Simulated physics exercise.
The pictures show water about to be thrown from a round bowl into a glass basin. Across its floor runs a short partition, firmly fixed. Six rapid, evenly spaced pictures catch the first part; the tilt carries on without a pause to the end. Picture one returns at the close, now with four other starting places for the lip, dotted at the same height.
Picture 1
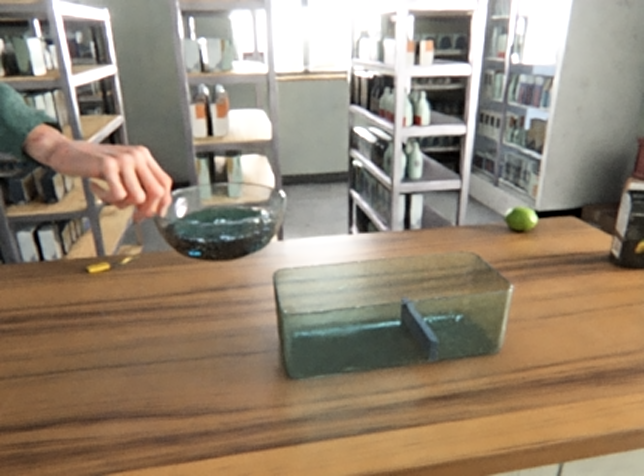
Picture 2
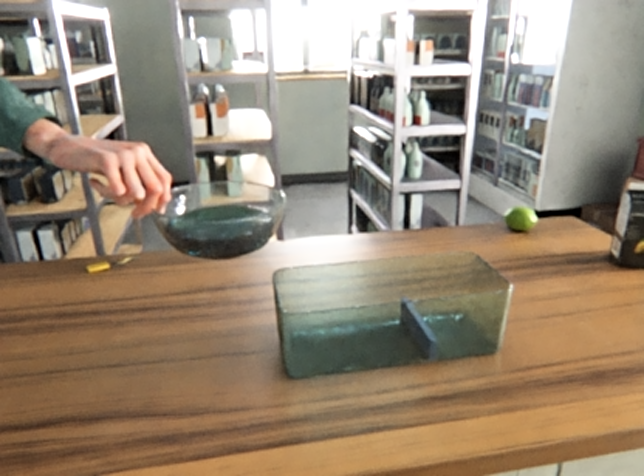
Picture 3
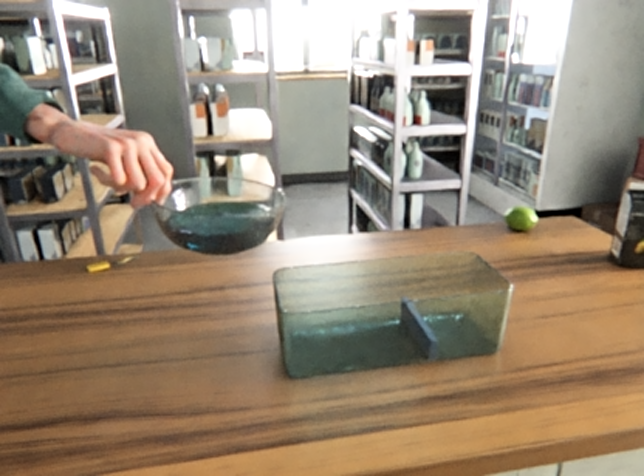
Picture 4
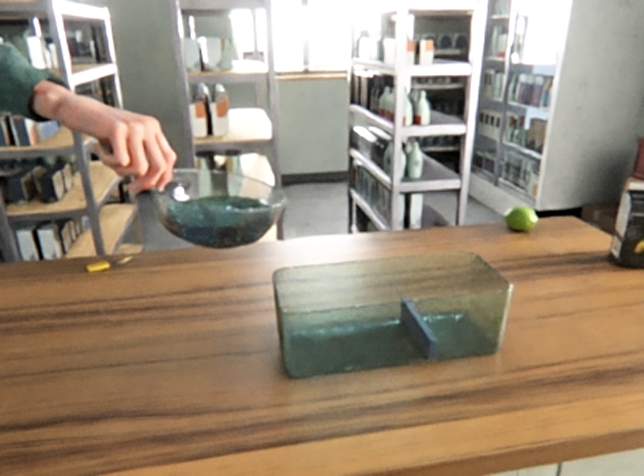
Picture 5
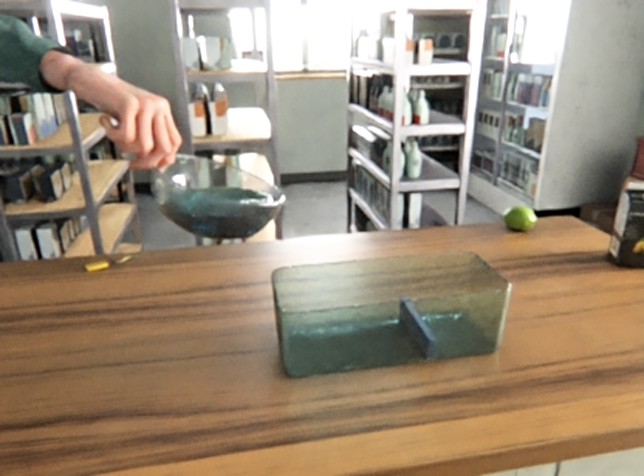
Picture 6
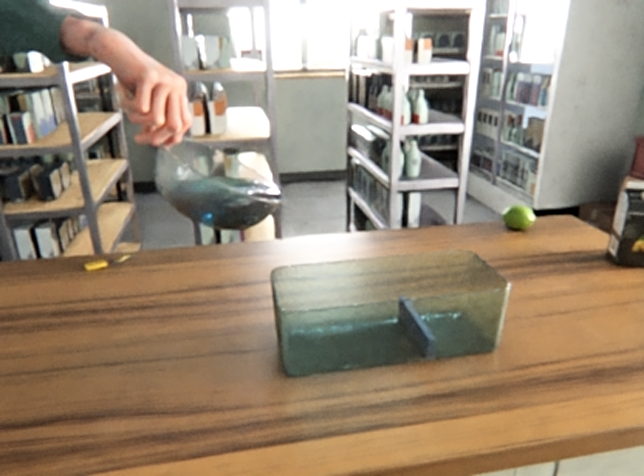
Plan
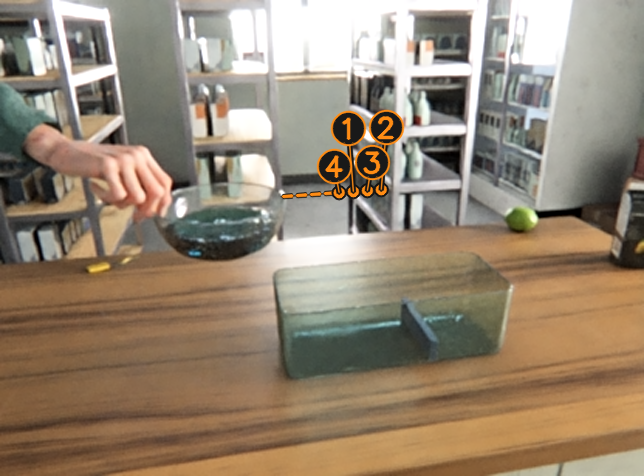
The video shows a hand holding a round glass bowl of water to the upper left of a rectangular glass basin with a short partition on a wooden table, first level, then gradually tilting it to the right.
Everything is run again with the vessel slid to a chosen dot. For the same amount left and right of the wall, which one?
1.
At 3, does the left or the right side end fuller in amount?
More ends on the right.
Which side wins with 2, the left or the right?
The right one.
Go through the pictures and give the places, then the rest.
Upright, lip at (283, 196); basin from (286, 376) to (500, 348); top of the wall at (418, 317); nothing has left yet, in the first picture.
Upright, lip at (283, 196); nothing has left yet, in the second picture.
Tipped about 5°, lip at (283, 195); nothing has left yet, in the third picture.
Tipped about 12°, lip at (283, 195); nothing has left yet, in the fourth picture.
Tipped about 20°, lip at (282, 195); nothing has left yet, in the fifth picture.
Tipped about 30°, lip at (281, 194); nothing has left yet, in the sixth picture.
On the marked copy, 1 at (353, 191); 2 at (381, 189); 3 at (367, 190); 4 at (339, 192).
With 1, about 45 % ends left of the wall and 54 % right of it.
With 2, about 14 % ends left of the wall and 85 % right of it.
With 3, about 20 % ends left of the wall and 79 % right of it.
With 4, about 83 % ends left of the wall and 16 % right of it.
